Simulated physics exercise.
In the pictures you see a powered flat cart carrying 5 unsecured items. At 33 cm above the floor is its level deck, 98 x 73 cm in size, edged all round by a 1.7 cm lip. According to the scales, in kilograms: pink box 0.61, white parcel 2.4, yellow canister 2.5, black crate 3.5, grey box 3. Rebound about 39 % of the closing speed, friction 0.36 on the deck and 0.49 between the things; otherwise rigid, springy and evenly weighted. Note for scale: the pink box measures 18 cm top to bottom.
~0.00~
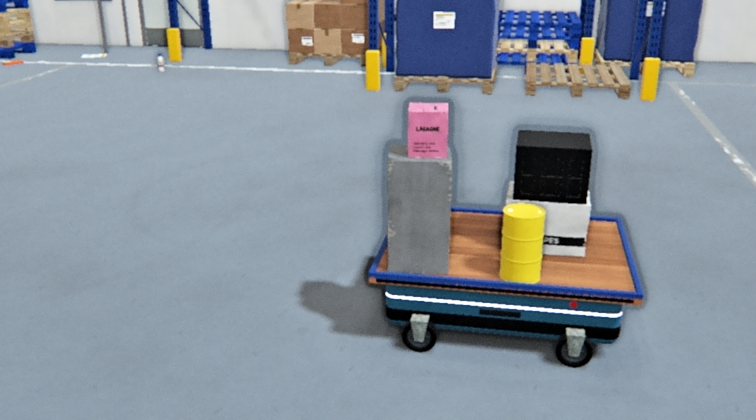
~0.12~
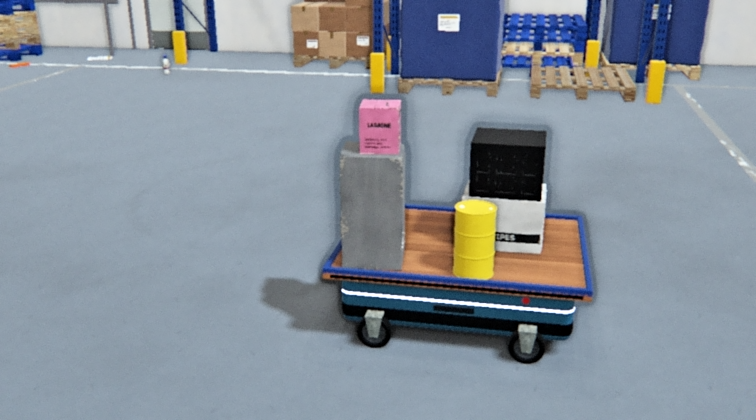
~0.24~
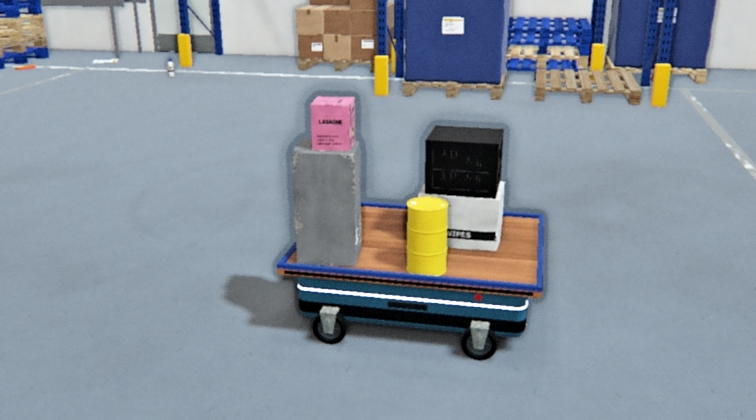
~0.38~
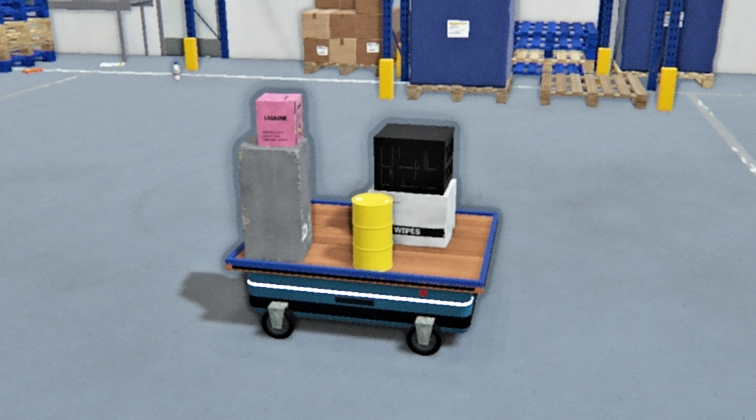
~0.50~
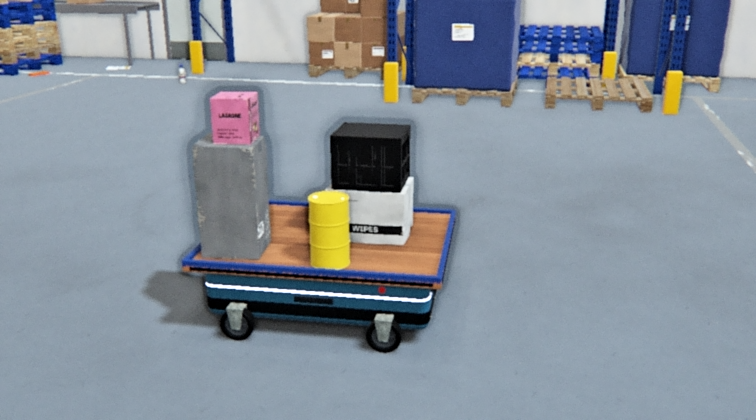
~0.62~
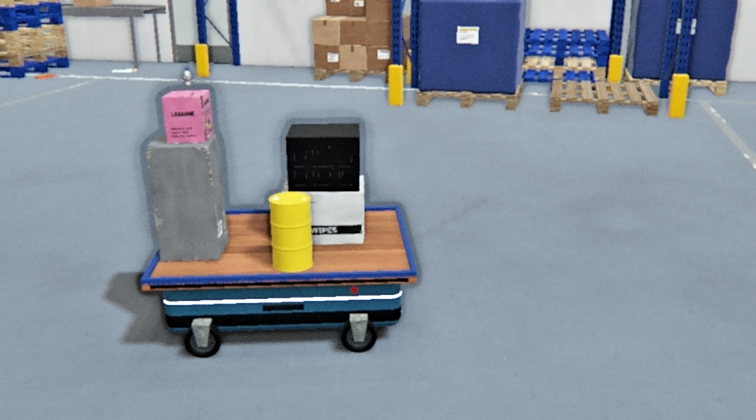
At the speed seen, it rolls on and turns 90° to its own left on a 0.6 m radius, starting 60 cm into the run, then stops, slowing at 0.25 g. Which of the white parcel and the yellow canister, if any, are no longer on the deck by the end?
White parcel: Kept, yellow canister: Kept.
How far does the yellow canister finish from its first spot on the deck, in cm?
Displacement: Approx. 18 cm.
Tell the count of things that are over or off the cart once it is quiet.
The answer: 2.
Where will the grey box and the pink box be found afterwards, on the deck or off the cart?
Once it settles, the grey box has gone out of bounds; as for the pink box, it has gone out of bounds.
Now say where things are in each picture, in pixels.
In the first frame, cart has run 0 cm; white parcel (546, 218); yellow canister (522, 244).
In the second frame, cart has run 18 cm; grey box (374, 206); pink box (381, 127).
In the third frame, cart has run 36 cm; black crate (465, 161); grey box (329, 202).
In the fourth frame, cart has run 57 cm; pink box (280, 120); black crate (415, 158).
In the fifth frame, cart has run 75 cm, turned 4°; pink box (235, 118) 3 cm from its spot; grey box (234, 196) 3 cm from its spot.
In the sixth frame, cart has run 93 cm, turned 17°; white parcel (325, 209); yellow canister (291, 232) 5 cm from its spot.
By 0.82 s, cart has run 123 cm, turned 46°; yellow canister 12 cm from its spot near (236, 244); white parcel 6 cm from its spot near (245, 219); grey box tilted 5°.
By 1.12 s, cart has run 168 cm, turned 86°; pink box now off the cart; white parcel 18 cm from its spot near (129, 256); yellow canister 18 cm from its spot near (181, 287).
By 1.52 s, cart has run 218 cm, turned 90°; grey box now off the cart; yellow canister 18 cm from its spot near (97, 365); white parcel 18 cm from its spot near (34, 323).
When it is over (2.3 s), off the cart, pink box and grey box; not toppled but over 10 cm from the start, white parcel, yellow canister and black crate. In the last view, yellow canister near (67, 391).
